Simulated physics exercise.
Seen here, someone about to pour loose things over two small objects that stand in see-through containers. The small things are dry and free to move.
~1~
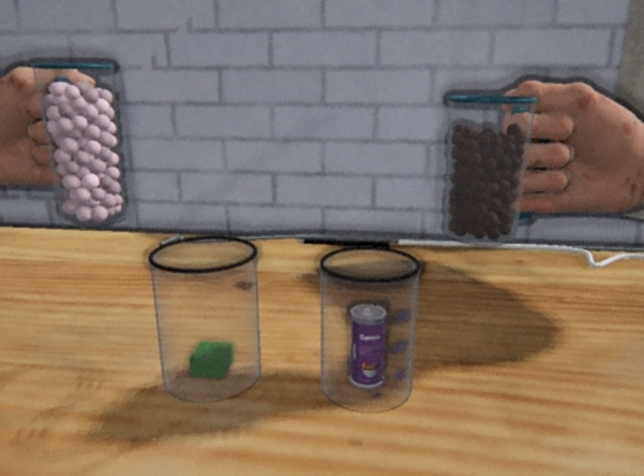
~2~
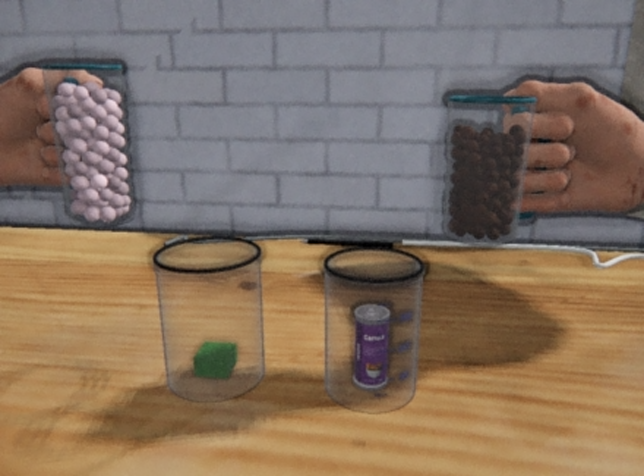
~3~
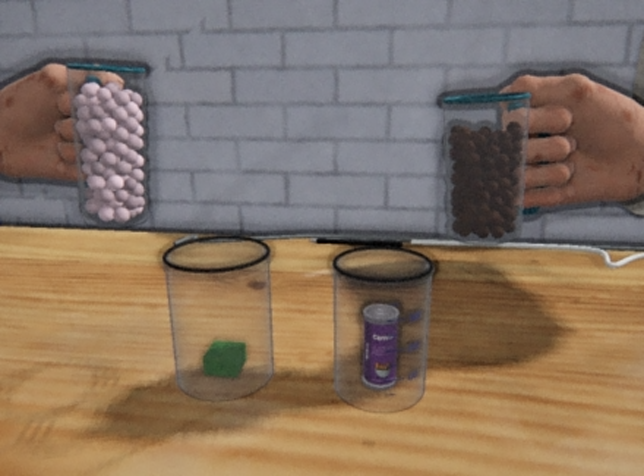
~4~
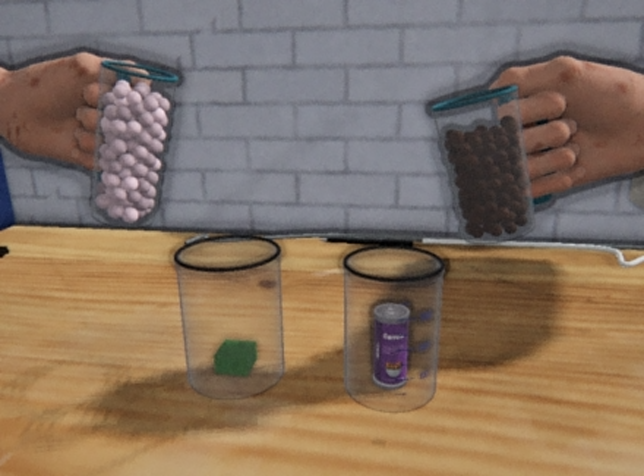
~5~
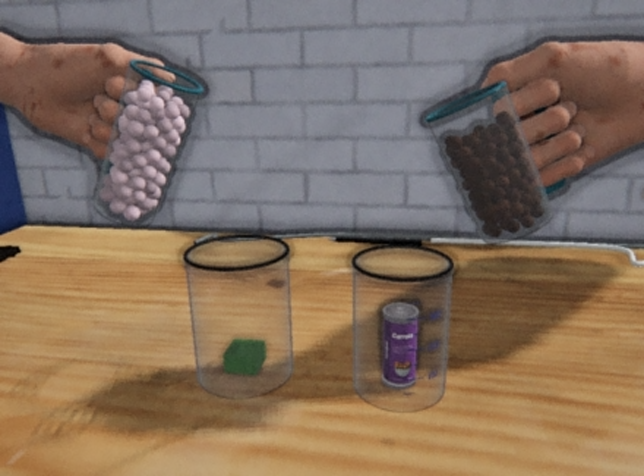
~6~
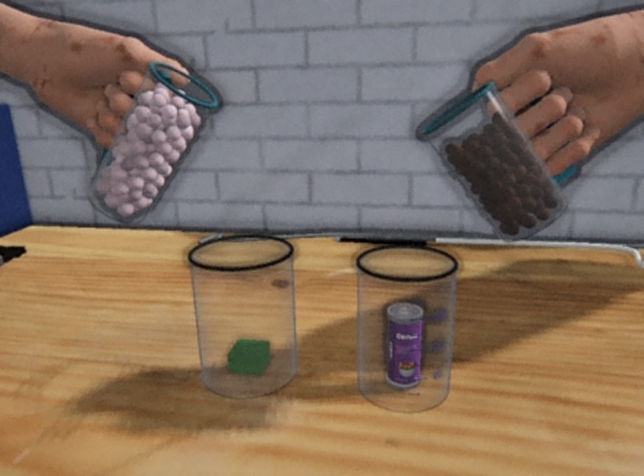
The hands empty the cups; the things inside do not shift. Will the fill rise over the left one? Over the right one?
The left object disappears under the fill and the right object keeps its head above the surface.
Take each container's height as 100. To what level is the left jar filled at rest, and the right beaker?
Near 40 on the left, 50 on the right.
Then, 0.46 s on from there, left jar empty, all of its cupful still in the cup; right beaker empty, all of its cupful still in the cup.
Then, 0.95 s on from there, left jar nearly empty, the bulk of its cupful still in the cup; right beaker nearly empty, nearly all of its cupful still in the cup.
Then, 1.54 s on from there, left jar a third full, none of its cupful still in the cup; right beaker a third full, none of its cupful still in the cup.
In the end, left jar a third full (surface near (247, 321)), nothing beside it; right beaker half full (surface near (405, 321)), nothing beside it; the left thing is covered; the right thing is still showing.
